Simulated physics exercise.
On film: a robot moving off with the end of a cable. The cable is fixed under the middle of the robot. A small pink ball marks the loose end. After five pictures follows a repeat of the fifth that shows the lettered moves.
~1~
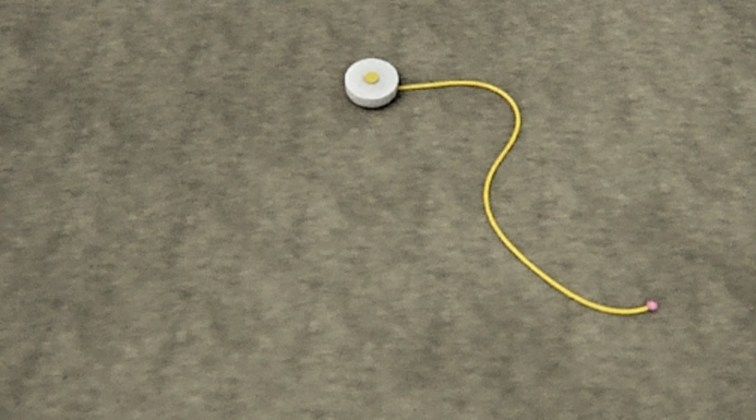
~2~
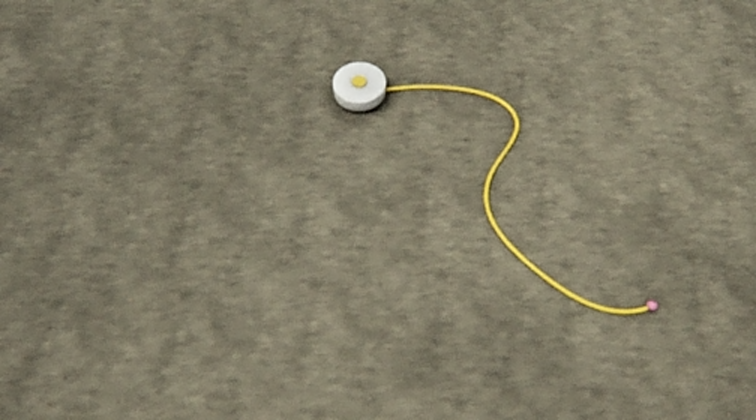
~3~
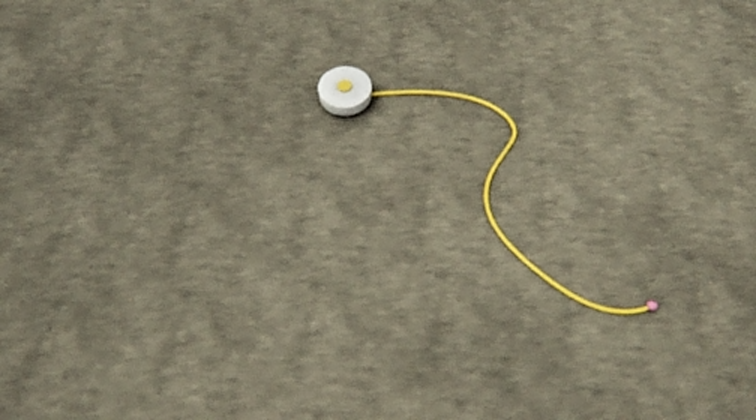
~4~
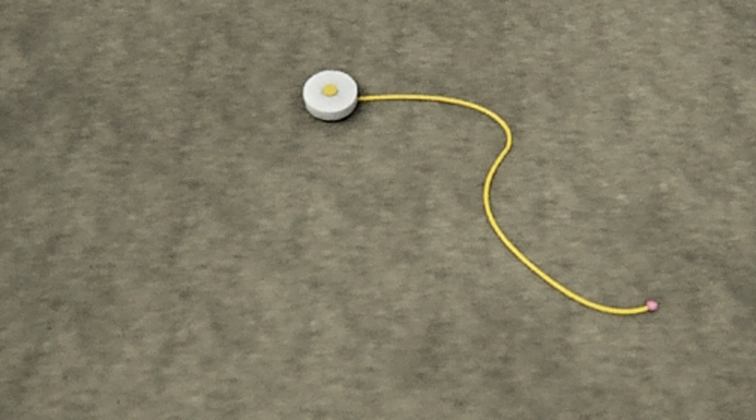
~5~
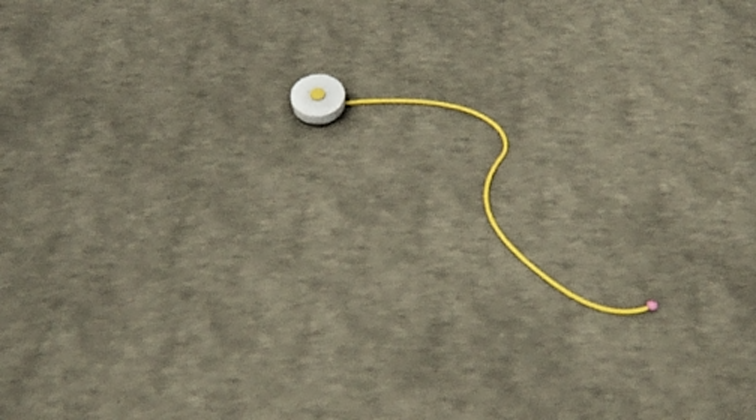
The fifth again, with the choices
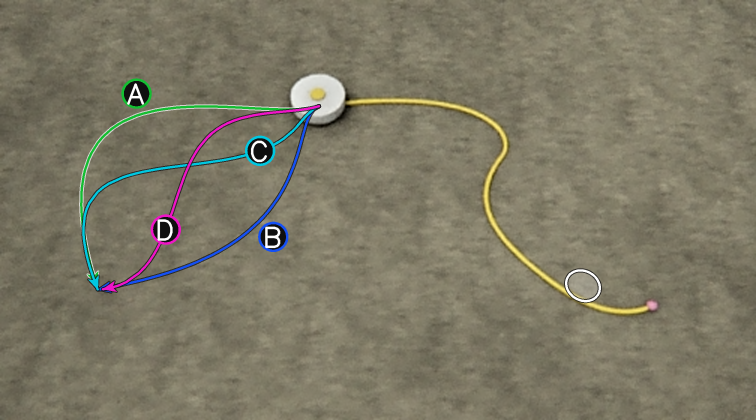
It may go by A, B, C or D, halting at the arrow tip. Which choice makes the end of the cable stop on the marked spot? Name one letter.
Route C.
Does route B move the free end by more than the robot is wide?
On that route, no.
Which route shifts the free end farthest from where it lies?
Route A.
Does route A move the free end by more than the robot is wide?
On that route, yes.
On the copy, A from (319, 106) via (124, 121) to (96, 285); B from (319, 106) via (259, 222) to (98, 290); C from (319, 106) via (164, 168) to (98, 290); D from (319, 106) via (190, 164) to (103, 289); the ring at (583, 286).
On C. First, robot (211, 156), middle of the cable (453, 174), free end (652, 306).
Then, robot (84, 200), middle of the cable (342, 207), free end (587, 288).
Finally, robot (94, 285), middle of the cable (339, 207), free end (584, 287); the free end is on the ring.
By contrast, A leaves the free end at (554, 267); B leaves the free end at (630, 307); D leaves the free end at (620, 303).
